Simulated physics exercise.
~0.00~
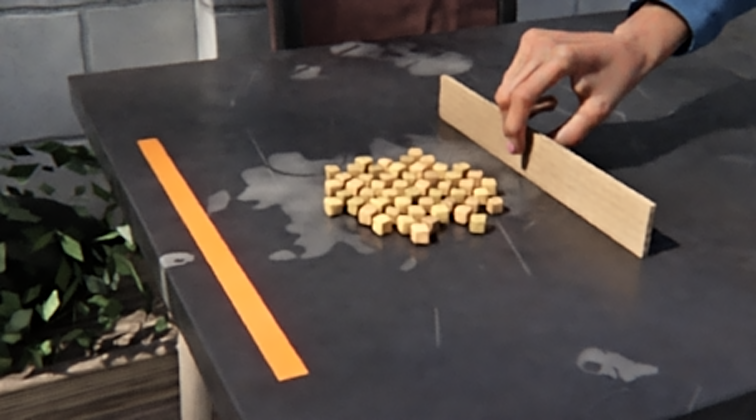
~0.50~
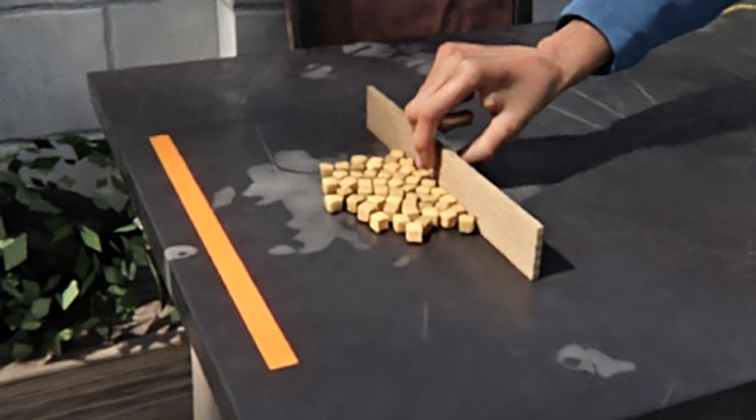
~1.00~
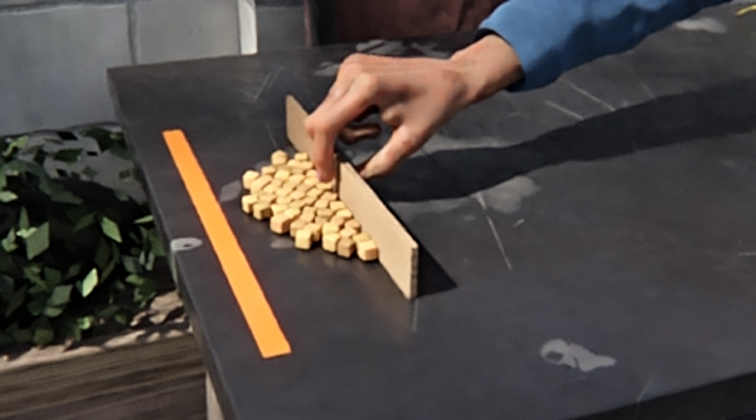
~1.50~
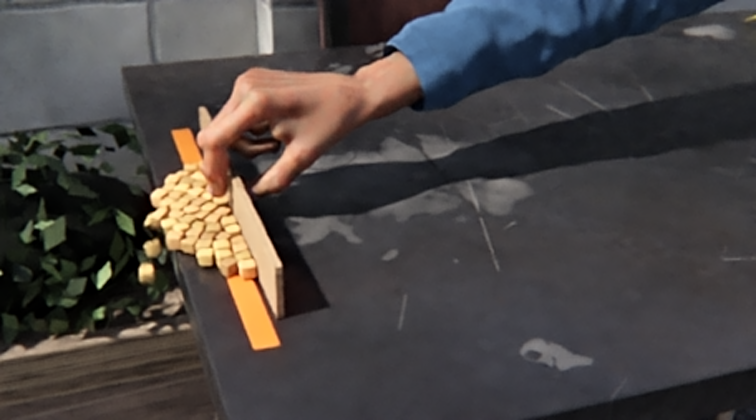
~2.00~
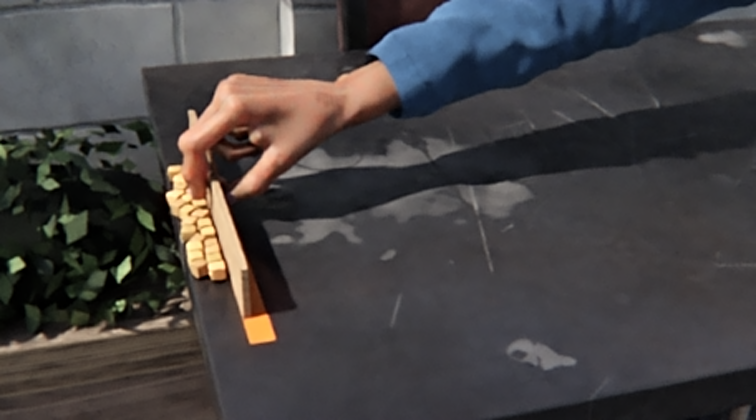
At first, a loose cluster of small, pale yellow cubes sits on a dark, scuffed table, with a hand holding an upright tan strip to its right and orange tape lying near the left edge. The hand slides the strip leftward until it meets the cubes and starts pushing them along. They bunch together and travel toward the tape. The heap then crosses the tape and reaches the table's edge, where a few cubes tip over the side. By the end, the strip stands at the tape, with a narrower band of cubes left along the edge.
